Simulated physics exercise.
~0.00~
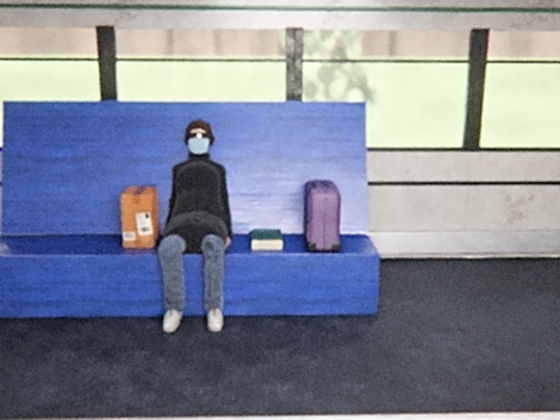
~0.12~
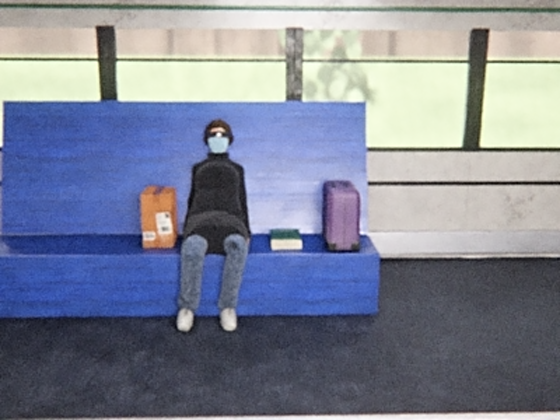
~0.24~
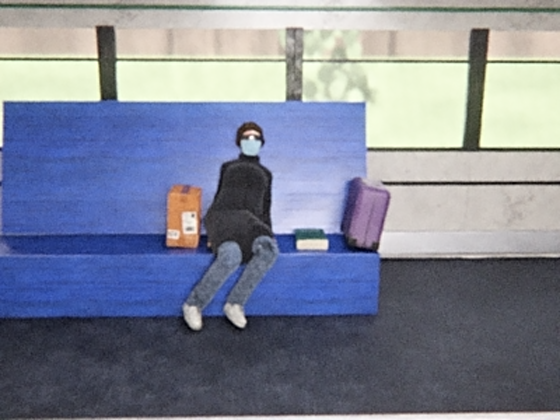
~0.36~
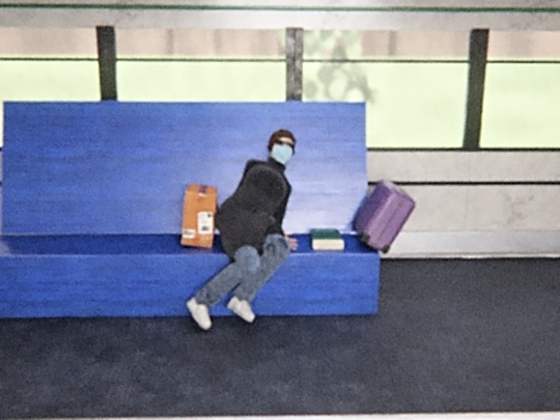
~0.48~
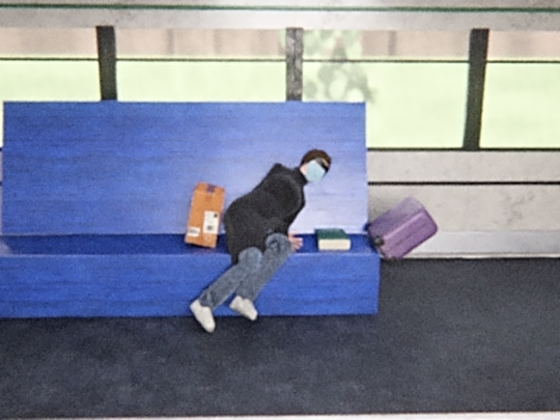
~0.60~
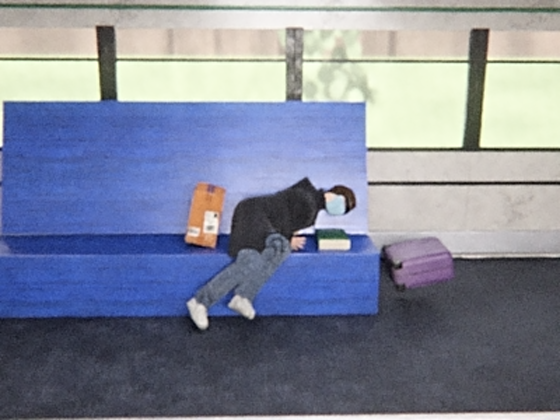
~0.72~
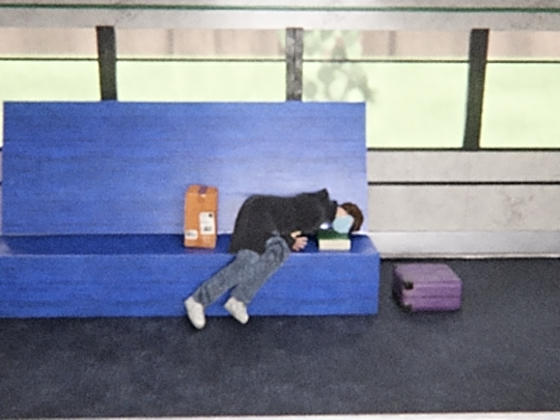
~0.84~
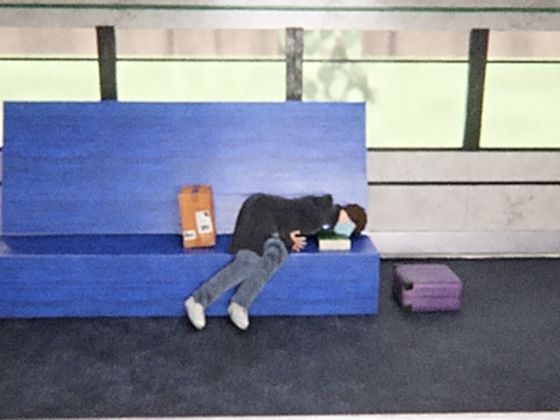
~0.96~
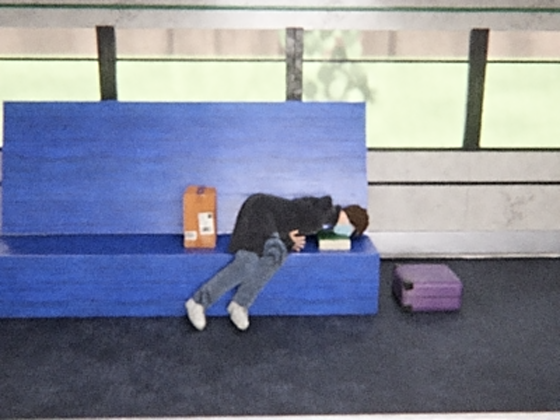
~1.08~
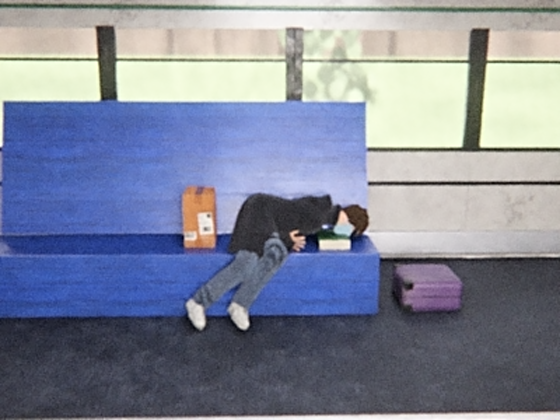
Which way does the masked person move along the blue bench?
The masked person moves to the right along the bench, ending slumped over toward that side.
